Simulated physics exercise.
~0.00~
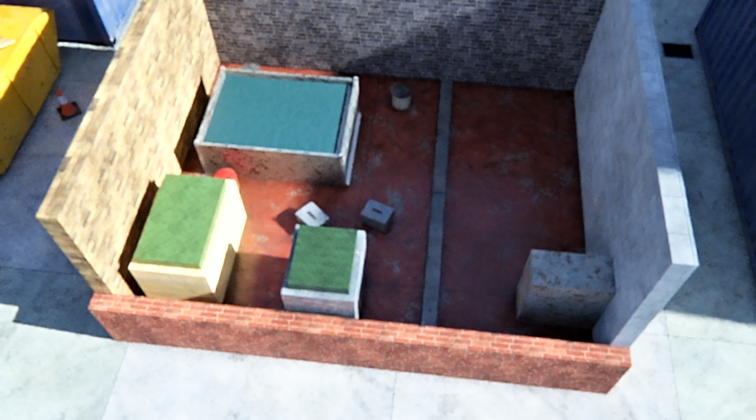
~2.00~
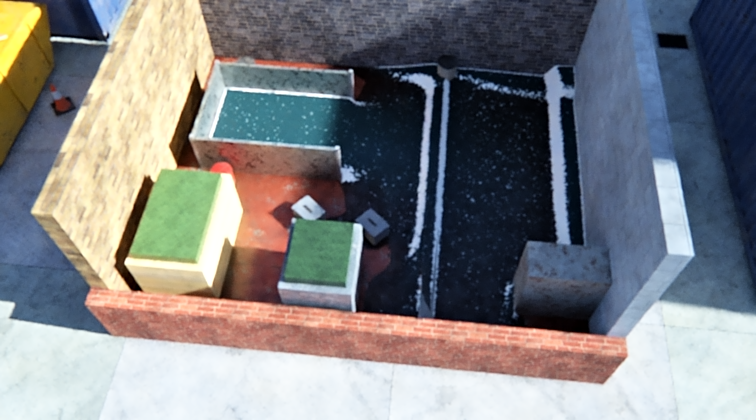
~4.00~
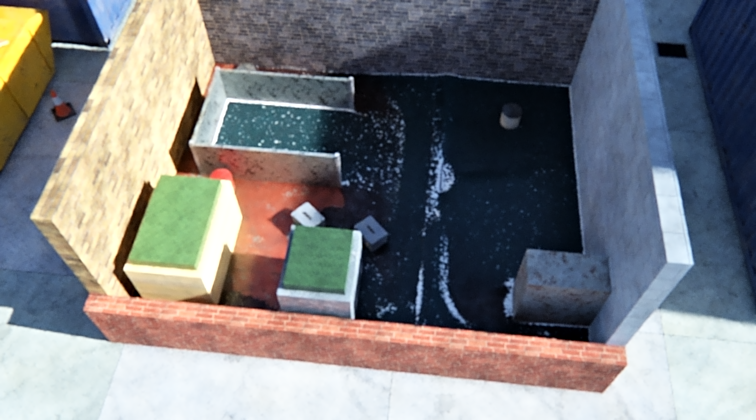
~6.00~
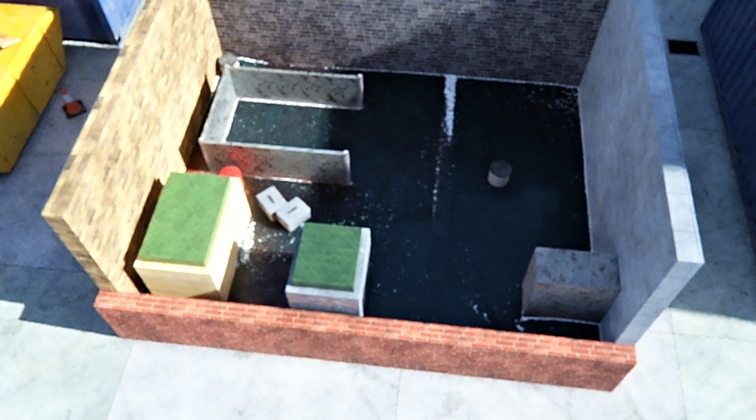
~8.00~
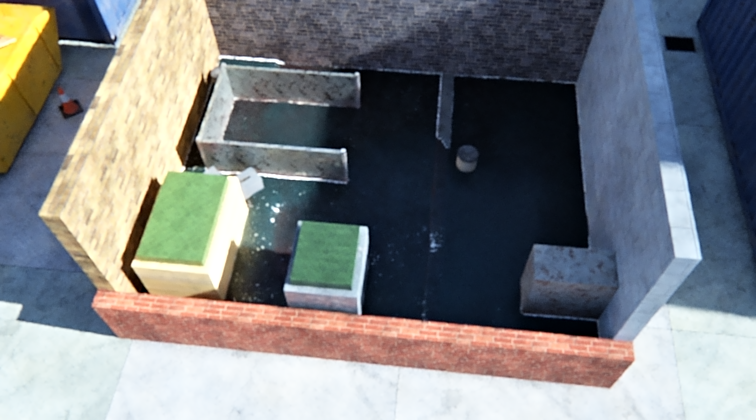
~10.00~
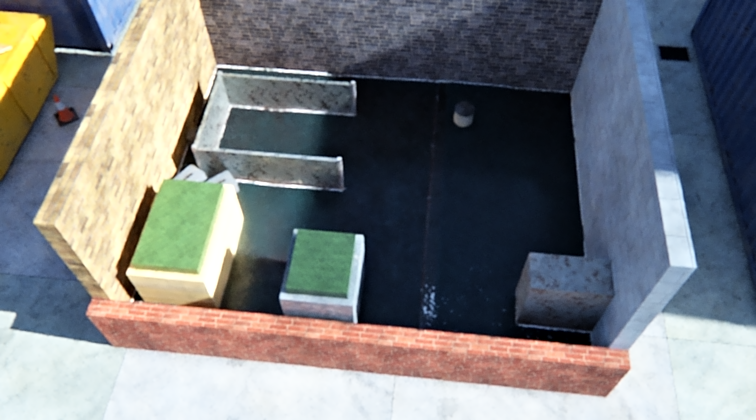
Dark water bursts from the tank, floods the walled yard, and carries loose items around.
